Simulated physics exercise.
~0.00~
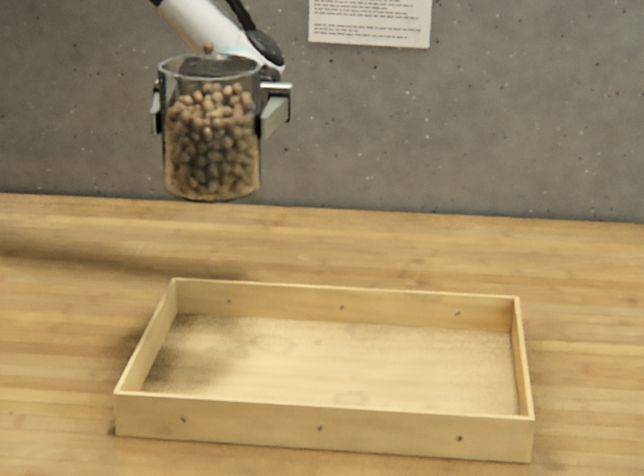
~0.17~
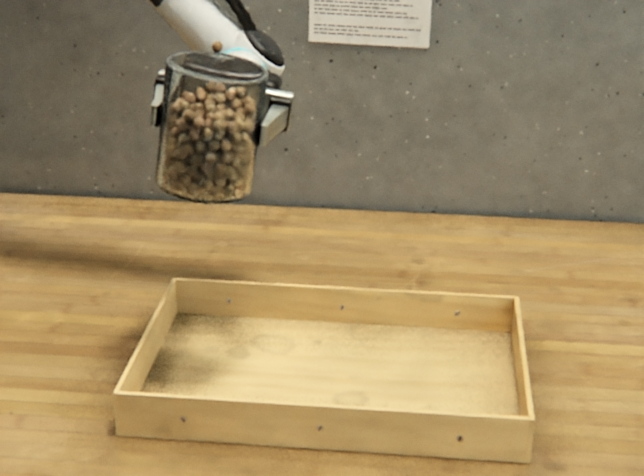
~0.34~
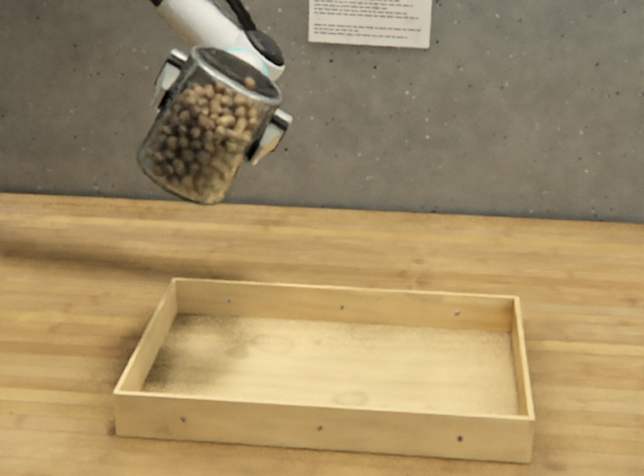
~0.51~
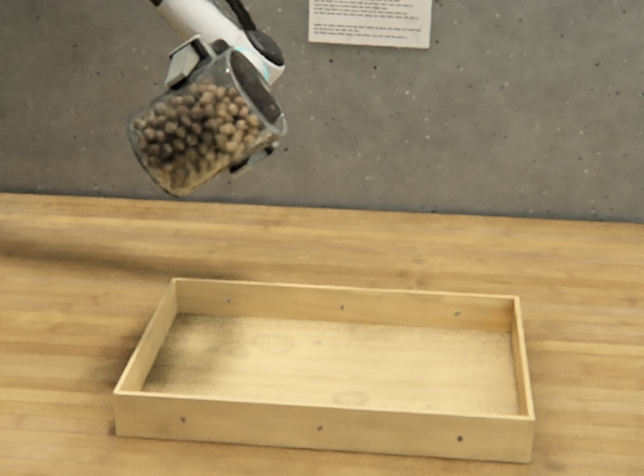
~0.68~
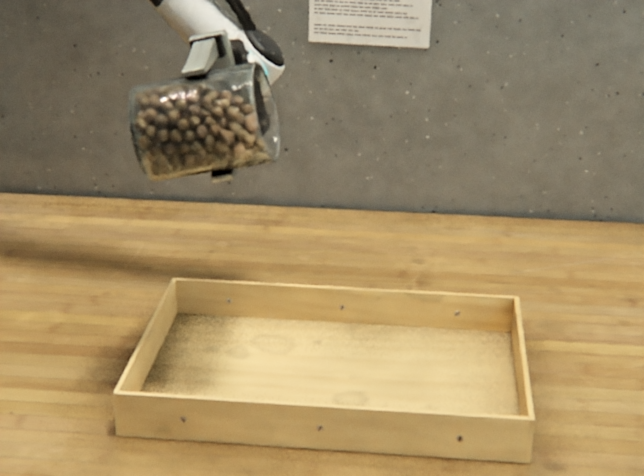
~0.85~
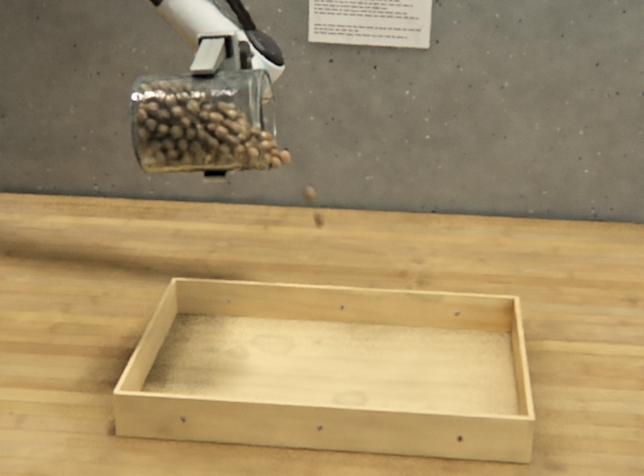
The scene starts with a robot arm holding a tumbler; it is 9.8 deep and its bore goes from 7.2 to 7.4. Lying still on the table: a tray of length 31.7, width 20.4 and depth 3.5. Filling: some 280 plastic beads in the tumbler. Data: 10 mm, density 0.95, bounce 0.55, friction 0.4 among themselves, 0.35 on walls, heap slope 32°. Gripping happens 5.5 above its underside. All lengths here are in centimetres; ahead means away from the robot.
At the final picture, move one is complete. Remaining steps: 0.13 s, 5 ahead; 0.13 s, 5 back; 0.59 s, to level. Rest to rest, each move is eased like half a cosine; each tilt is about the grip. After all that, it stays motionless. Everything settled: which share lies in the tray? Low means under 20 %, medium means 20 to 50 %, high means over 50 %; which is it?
It is high.
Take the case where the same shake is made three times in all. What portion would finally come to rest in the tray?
I'd expect close to 85 per cent then.
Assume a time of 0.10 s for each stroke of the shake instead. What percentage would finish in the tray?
The share would be near 75 %.
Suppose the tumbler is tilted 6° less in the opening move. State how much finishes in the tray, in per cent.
I'd put it at around 45 per cent.
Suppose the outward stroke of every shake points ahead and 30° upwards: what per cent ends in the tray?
It comes to around 70 percent.
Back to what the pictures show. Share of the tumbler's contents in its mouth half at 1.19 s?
Close to 50 in a hundred.
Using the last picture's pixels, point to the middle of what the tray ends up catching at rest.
Approximately (419, 380) in pixels.
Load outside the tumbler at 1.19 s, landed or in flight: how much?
By then near 60 % is out.
After 1.19 s, tilted 81° forward, highest piece 22 above the table; 110 in the tumbler, 80 in the tray, 91 in flight or on a rim.
After 1.53 s, tilted 16° forward, highest piece 25 above the table; 178 in the tray, 103 in the tumbler.
After 1.90 s, level, highest piece 23 above the table; 178 in the tray, 103 in the tumbler.
After 2.95 s, level, highest piece 23 above the table; 178 in the tray, 103 in the tumbler.
At rest, 178 in the tray, 103 in the tumbler. That is 63 % in the tray.
